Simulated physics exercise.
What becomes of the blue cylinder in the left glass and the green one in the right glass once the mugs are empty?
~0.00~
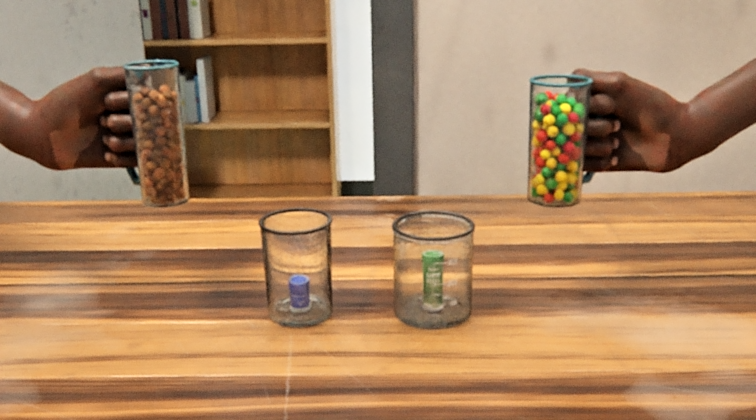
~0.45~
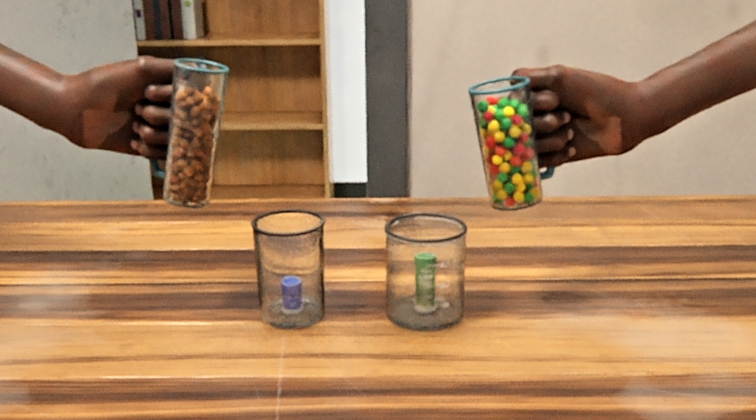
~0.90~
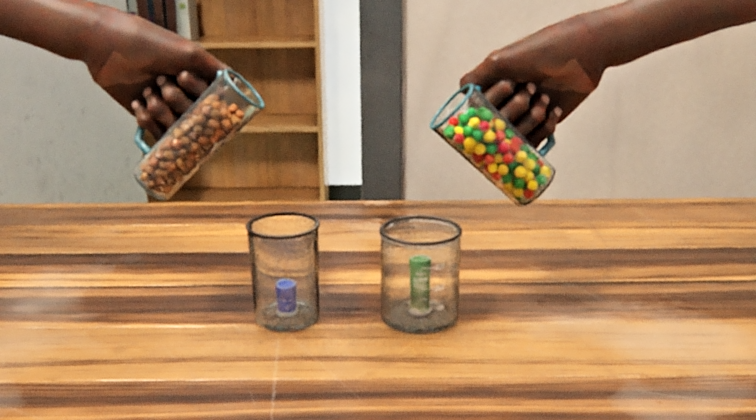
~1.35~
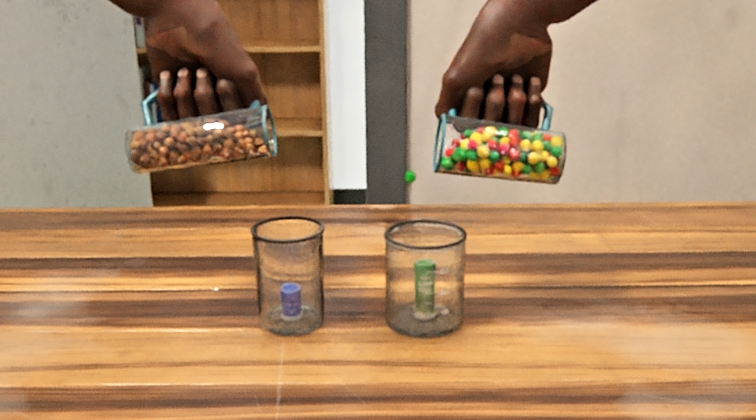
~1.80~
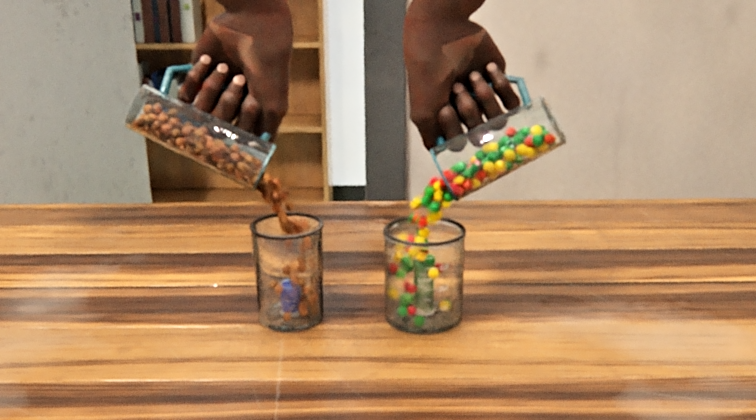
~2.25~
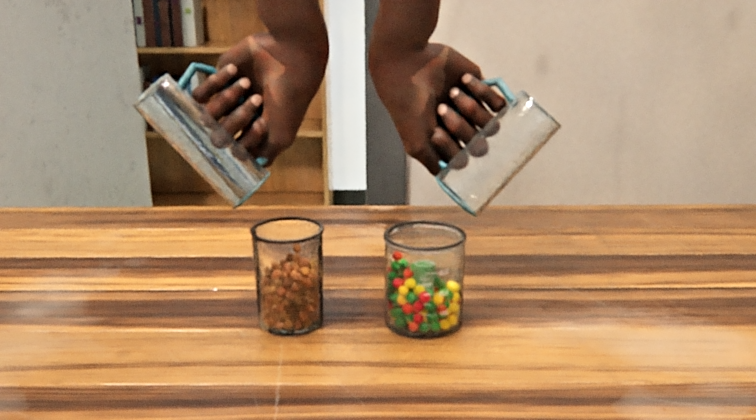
The blue cylinder is buried under the brown pieces, while the green cylinder still sticks out above the colourful ones.
